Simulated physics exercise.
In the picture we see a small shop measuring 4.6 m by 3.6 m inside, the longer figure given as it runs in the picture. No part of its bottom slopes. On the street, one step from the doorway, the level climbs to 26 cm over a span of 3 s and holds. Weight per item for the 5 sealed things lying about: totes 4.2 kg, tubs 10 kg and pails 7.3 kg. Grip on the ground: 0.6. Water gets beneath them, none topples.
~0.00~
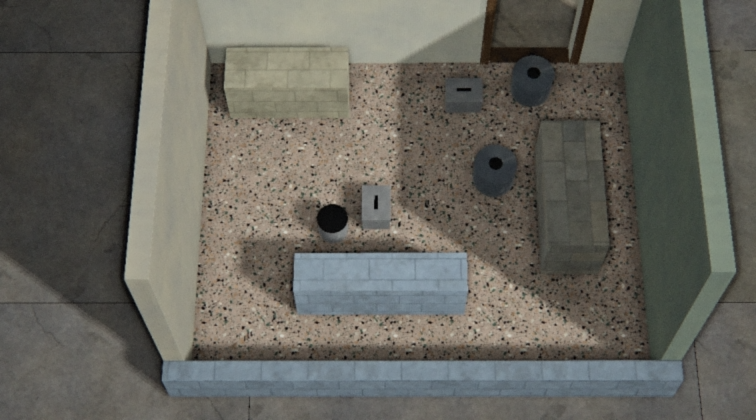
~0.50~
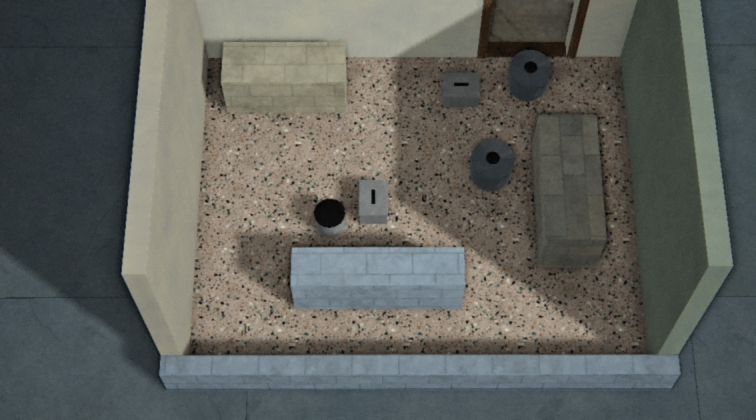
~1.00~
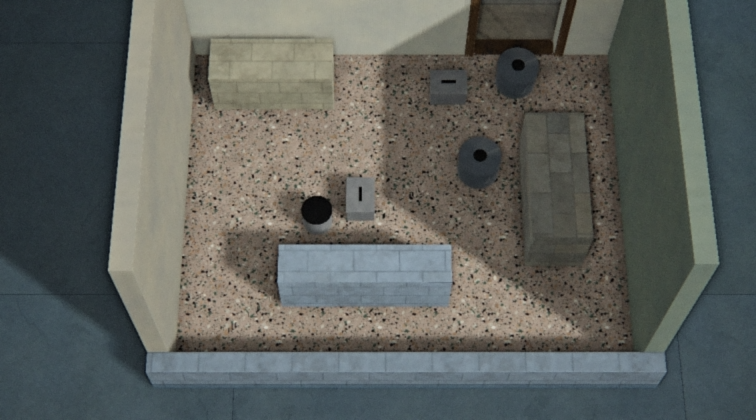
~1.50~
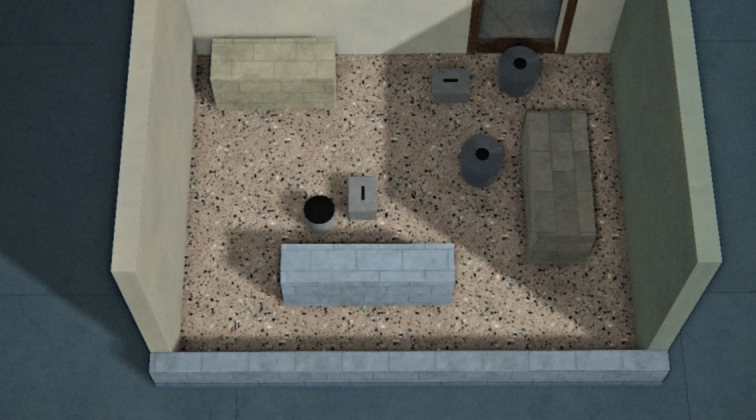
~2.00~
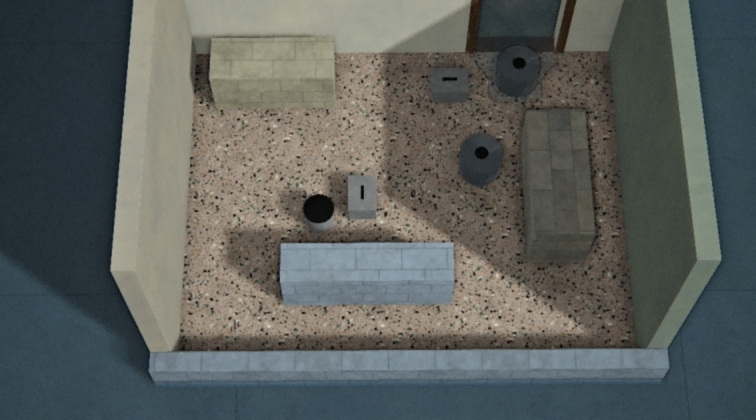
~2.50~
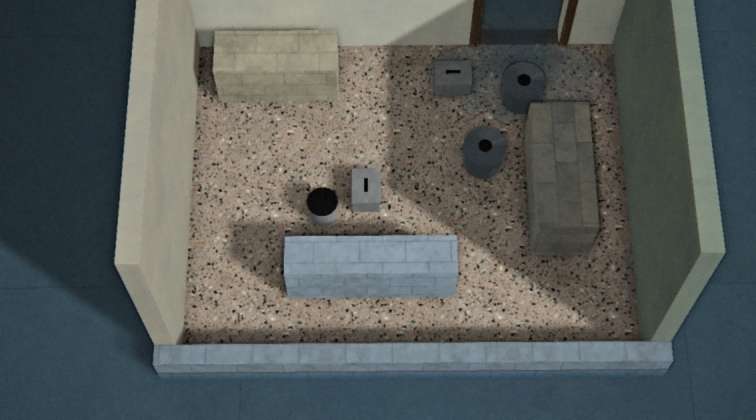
A small shop with a speckled floor and pale walls is seen from high above, the view drifting slightly. Pale stone-like blocks stand left, right and front among grey slotted boxes, a black-topped round container and two dark grey tubs near the brown-framed doorway at upper right. Bluish water covers the grey ground outside, the doorway darkens, then water spreads inside and the nearest tub shifts a little into the room.
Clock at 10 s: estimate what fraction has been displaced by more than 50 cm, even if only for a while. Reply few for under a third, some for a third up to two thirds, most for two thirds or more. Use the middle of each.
Most.
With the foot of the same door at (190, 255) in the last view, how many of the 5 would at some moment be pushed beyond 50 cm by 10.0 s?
Then it comes to 5 of them.
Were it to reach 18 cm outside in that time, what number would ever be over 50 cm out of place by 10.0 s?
Result: 3.
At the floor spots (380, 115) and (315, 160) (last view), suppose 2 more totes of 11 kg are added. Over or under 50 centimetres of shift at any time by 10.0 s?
Taking them in order, the first is within that distance and the second is within that distance.
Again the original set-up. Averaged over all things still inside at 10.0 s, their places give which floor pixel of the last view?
Centred roughly on (315, 209).
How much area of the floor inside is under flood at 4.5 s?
Wet area: Approx. 8.0 m2.
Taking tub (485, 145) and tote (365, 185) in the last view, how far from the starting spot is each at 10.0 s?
Net displacement, in order: 200 cm; 150 cm.
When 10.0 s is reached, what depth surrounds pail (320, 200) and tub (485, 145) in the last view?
Roughly 12 and 10 cm.
After 3.5 s 1 of 5 are over 50 cm from their spots; 0 afloat.
After 4.5 s 3 of 5 are over 50 cm from their spots; 0 afloat.
After 7.0 s 5 of 5 are over 50 cm from their spots; 3 afloat.
After 10.0 s 5 of 5 are over 50 cm from their spots, and 5 have been at some point; 5 afloat.
